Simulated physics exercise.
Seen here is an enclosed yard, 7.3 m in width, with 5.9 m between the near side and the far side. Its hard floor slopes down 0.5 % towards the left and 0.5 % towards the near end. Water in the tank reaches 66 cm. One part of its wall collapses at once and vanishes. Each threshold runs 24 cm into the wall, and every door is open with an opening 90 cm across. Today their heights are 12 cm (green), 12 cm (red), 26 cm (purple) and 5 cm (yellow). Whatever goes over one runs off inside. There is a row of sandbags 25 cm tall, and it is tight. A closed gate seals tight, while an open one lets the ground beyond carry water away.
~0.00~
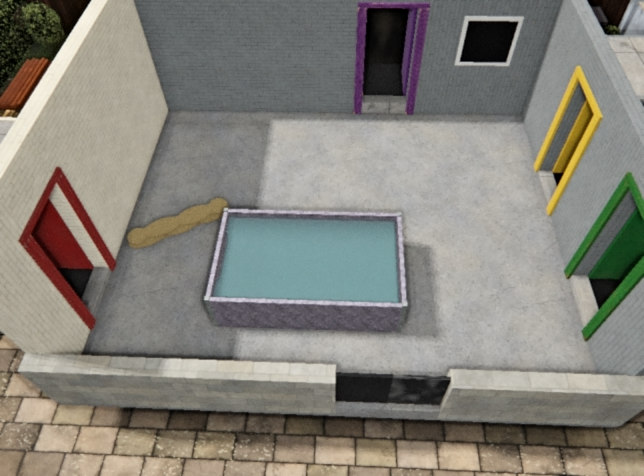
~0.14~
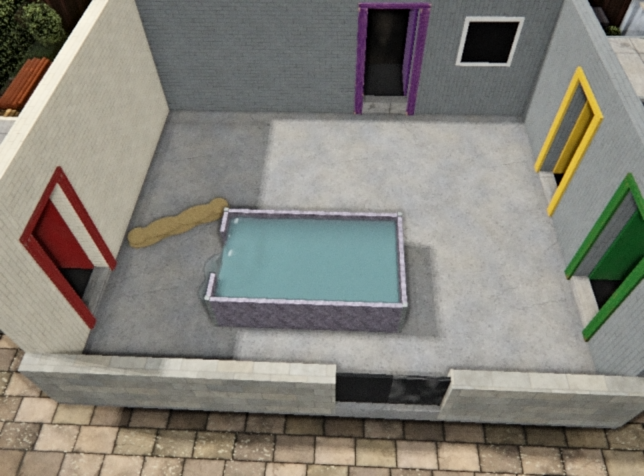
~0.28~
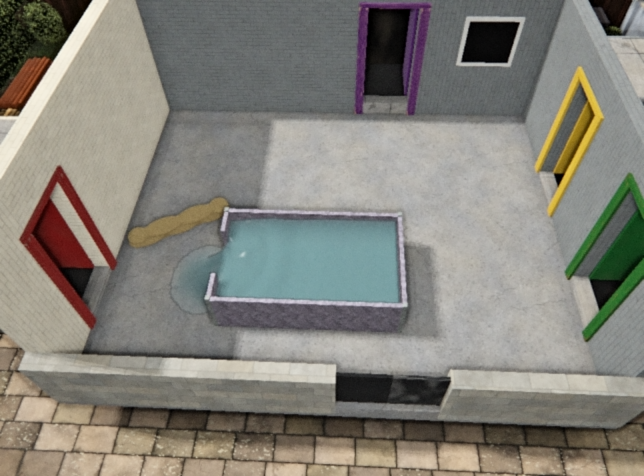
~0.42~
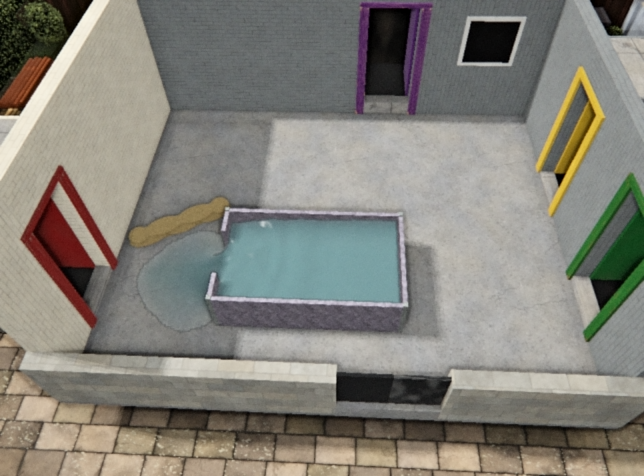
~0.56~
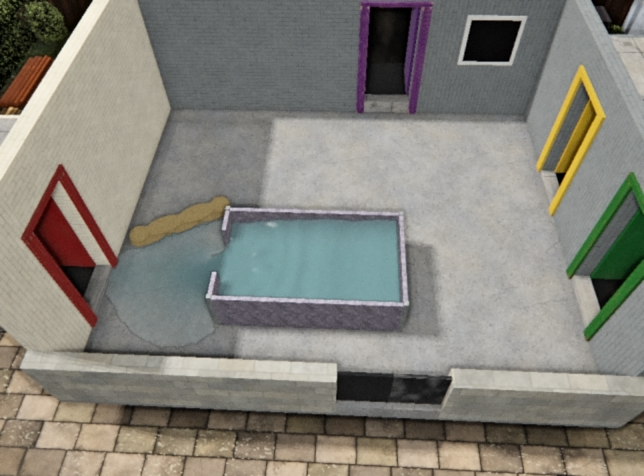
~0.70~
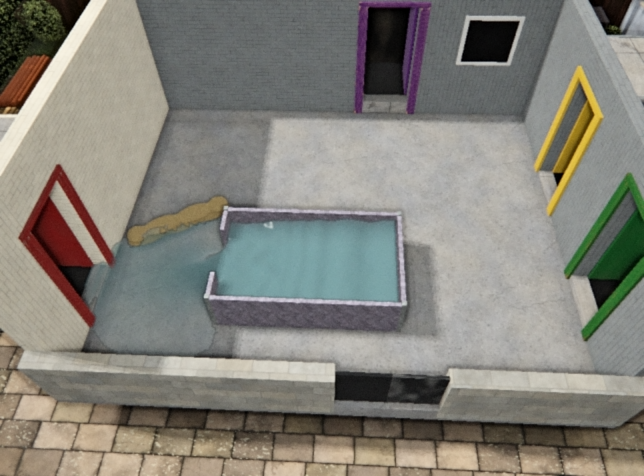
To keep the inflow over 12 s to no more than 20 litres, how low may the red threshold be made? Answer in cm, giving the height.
No lower than about 31 cm.
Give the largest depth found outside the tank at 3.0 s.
About 35 cm.
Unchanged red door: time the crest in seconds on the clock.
It peaks around 1.8 s.
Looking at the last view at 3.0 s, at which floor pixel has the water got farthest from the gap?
Roughly at (168, 112) in the last view.
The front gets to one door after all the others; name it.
That would be the yellow door.
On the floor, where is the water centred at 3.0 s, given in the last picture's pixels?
Centre estimate: (249, 282) px, approximately.
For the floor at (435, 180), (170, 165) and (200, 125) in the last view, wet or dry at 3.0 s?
First bone-dry, second wet through, third wet through.
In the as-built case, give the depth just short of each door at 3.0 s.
Depth (cm): Green 0 / red 30 / purple 0 / yellow 0.
After 1.4 s water covers 15 % of the floor, deepest (41 cm) near (221, 274); 30 cm at the red door, 68 litres in over its 12 cm threshold.
After 3.0 s water covers 30 % of the floor, deepest (35 cm) near (73, 377); 30 cm at the red door, 286 litres in over its 12 cm threshold.
After 12.0 s water covers 95 % of the floor, deepest (12 cm) near (73, 377); 11 cm at the red door, 517 litres in over its 12 cm threshold.
At the red door as built, the water arrived by 0.7 s and peaked near 34 cm at 1.8 s.
With a threshold of 25 cm, 85 litres would have come in within the 12 s; with 33.5 cm, 9 litres. So under 20 litres takes about 31 cm.
